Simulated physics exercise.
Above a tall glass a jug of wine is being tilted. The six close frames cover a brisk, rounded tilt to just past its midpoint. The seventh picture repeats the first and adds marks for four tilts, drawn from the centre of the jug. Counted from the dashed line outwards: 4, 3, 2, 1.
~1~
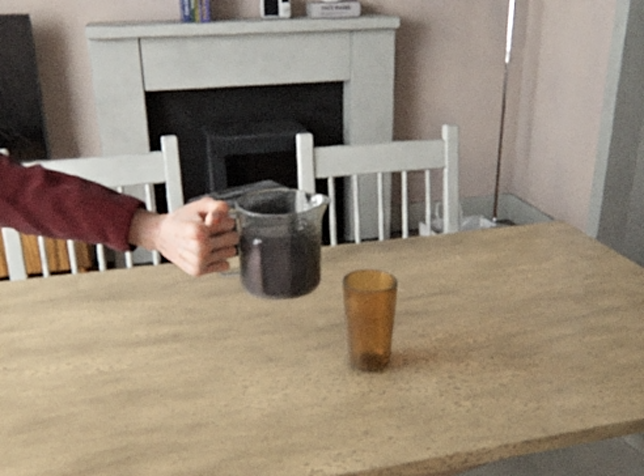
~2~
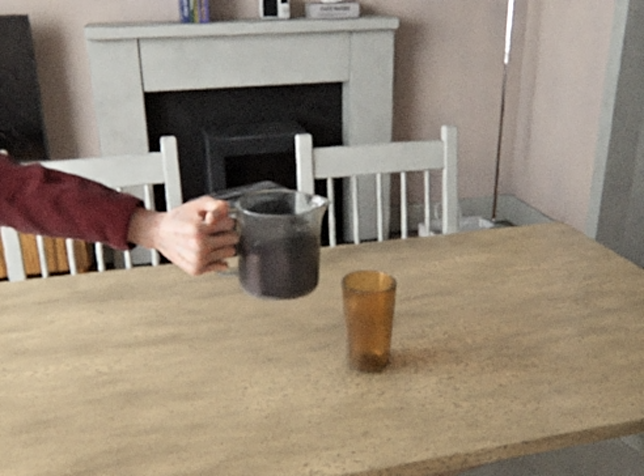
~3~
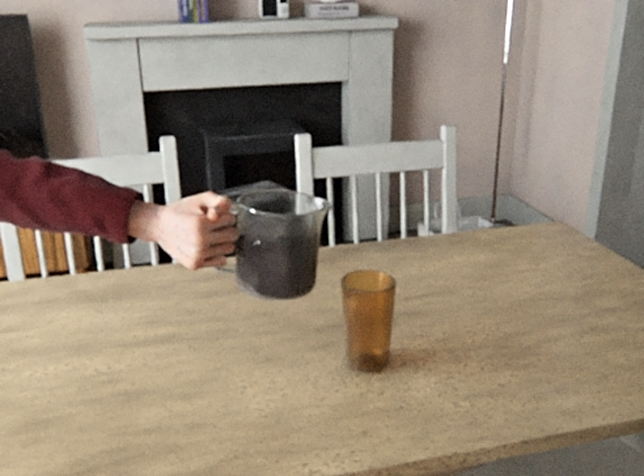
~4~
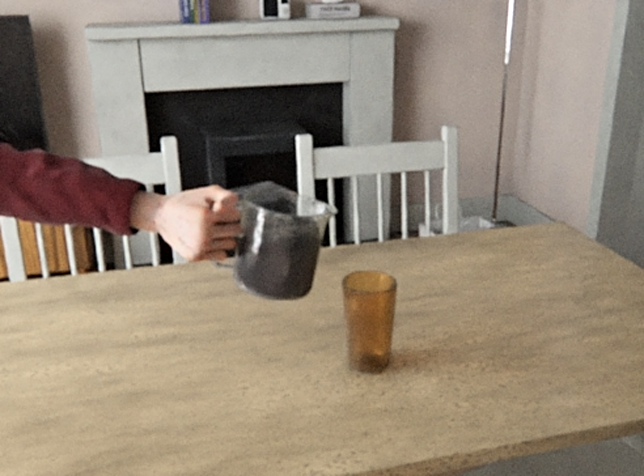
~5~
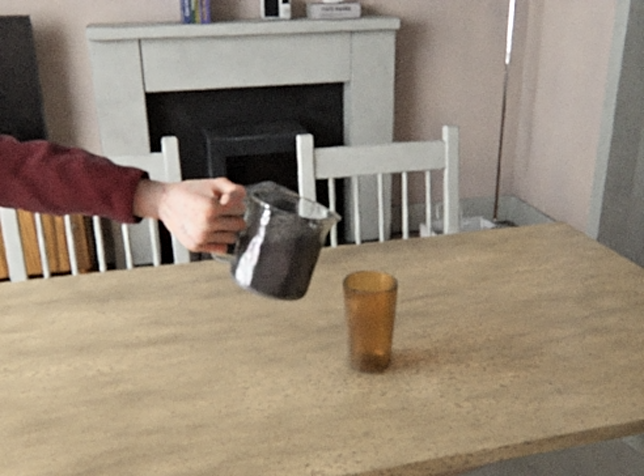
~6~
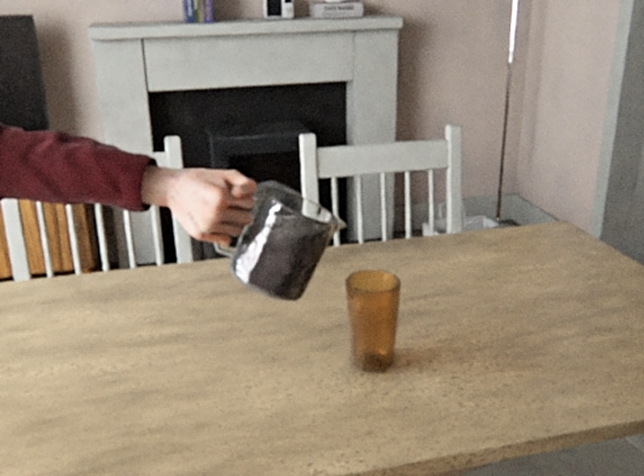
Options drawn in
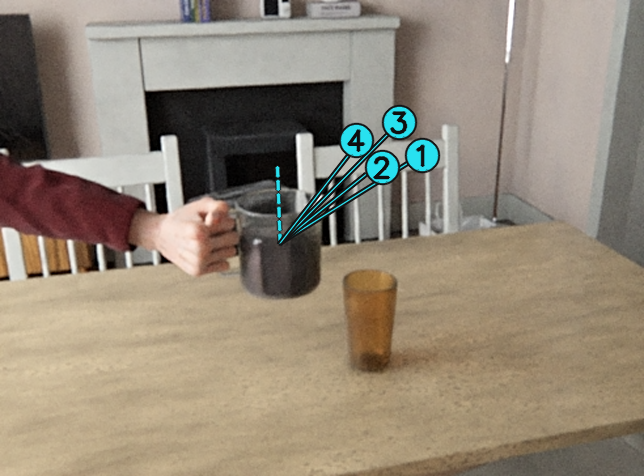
A hand in a dark red sleeve held a clear jug of dark liquid above a wooden table, then gradually tilted it rightward near a tall amber glass, with nothing coming out.
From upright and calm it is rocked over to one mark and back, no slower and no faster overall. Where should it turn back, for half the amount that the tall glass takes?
Best: 2.
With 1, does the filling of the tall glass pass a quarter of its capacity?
Yes.
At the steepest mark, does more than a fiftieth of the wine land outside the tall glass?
No.
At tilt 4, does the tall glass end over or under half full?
Under.
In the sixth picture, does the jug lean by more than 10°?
Yes, it does.
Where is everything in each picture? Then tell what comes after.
In the first frame, upright, lip at (329, 199); rim of the tall glass round (370, 280); nothing has left yet.
In the second frame, upright, lip at (329, 201); nothing has left yet.
In the third frame, tipped about 5°, lip at (331, 204); nothing has left yet.
In the fourth frame, tipped about 11°, lip at (335, 210); nothing has left yet.
In the fifth frame, tipped about 18°, lip at (340, 217); nothing has left yet.
In the sixth frame, tipped about 26°, lip at (345, 224); nothing has left yet.
In cyan, 1 at (407, 163); 2 at (365, 174); 3 at (387, 134); 4 at (347, 156).
Choosing 1, the tall glass ends with about 71 % of what it can hold.
Choosing 2, the tall glass ends with about 48 % of what it can hold.
Choosing 3, the tall glass ends with about 28 % of what it can hold.
Choosing 4, the tall glass ends with about 13 % of what it can hold.
